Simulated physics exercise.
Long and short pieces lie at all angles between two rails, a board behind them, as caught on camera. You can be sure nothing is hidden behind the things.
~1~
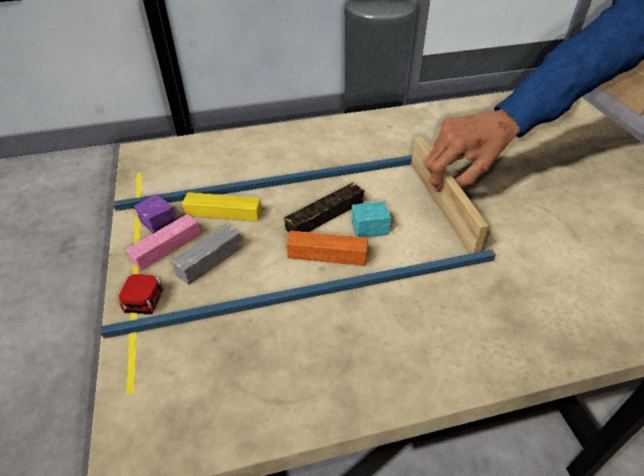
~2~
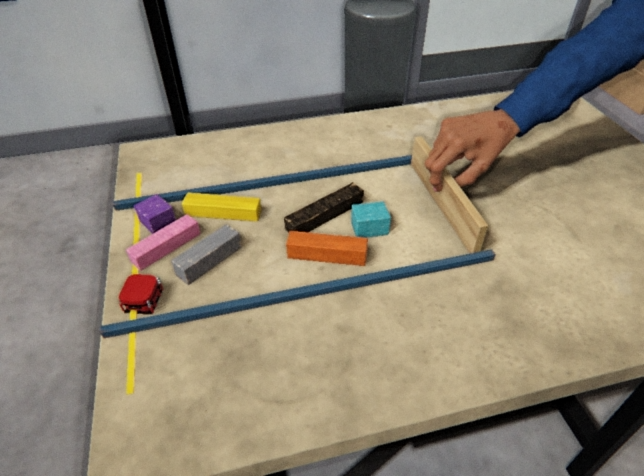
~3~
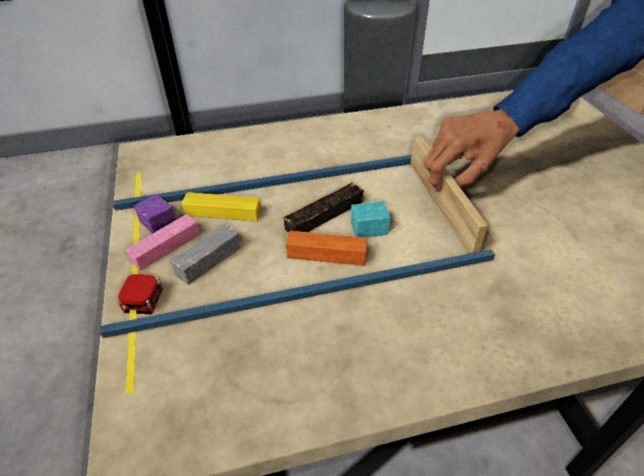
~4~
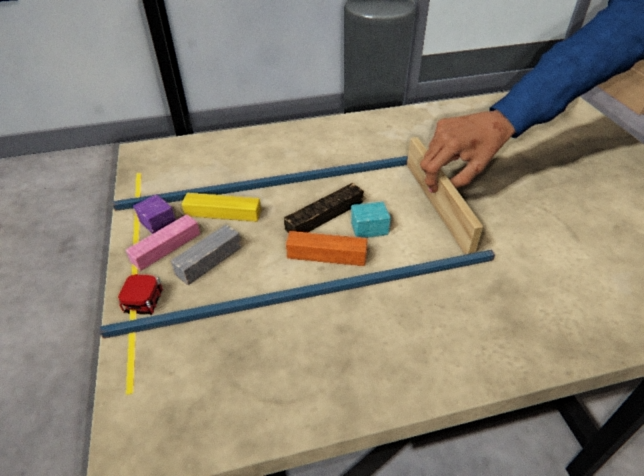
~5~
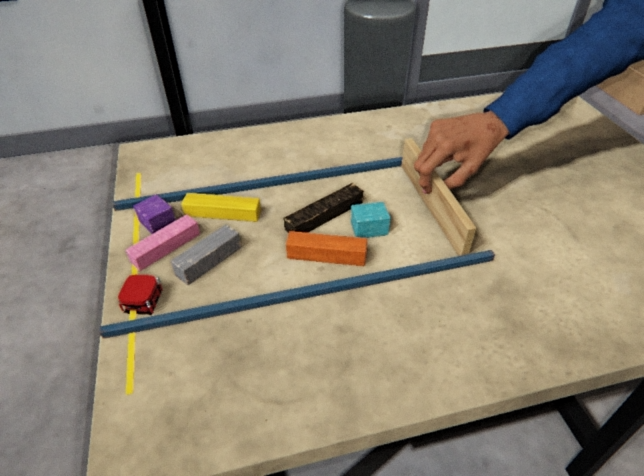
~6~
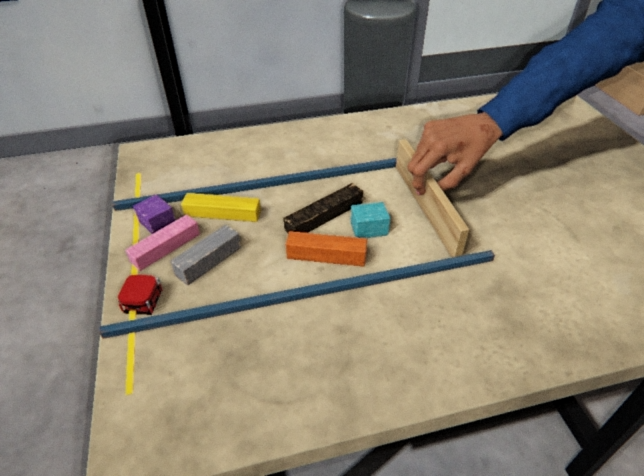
On a tabletop between two blue rails, a hand slides a wooden board slightly left.
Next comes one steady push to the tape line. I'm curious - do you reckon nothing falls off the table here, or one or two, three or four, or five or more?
Dropped: Five or more.
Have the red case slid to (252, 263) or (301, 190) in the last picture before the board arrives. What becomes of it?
Red case - first try slides off, second try is safe.
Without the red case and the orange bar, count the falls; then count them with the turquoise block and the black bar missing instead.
In the first try 5, in the other 5.
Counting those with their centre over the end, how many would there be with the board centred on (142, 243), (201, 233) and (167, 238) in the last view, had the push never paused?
Counts per position: 7 / 2 / 3.
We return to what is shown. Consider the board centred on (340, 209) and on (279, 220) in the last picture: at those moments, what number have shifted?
Tally: First 3; then 6.
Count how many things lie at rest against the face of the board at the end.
Total: 1.
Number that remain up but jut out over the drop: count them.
Overhang count: 1.
Soon after, none off yet; red case at rest near (140, 295); purple block at rest near (155, 215); pink bar at rest near (164, 242).
After that, none off yet; red case displaced about its own width near (96, 313); purple block at rest near (155, 215); pink bar at rest near (164, 242).
And then, one off so far; red case off the edge; purple block displaced about its own width near (114, 225); pink bar displaced a little near (129, 241).
In the end, the number that fall off is five or more; gone, black bar, orange bar, yellow stick, grey bar, pink bar, purple block and red case.
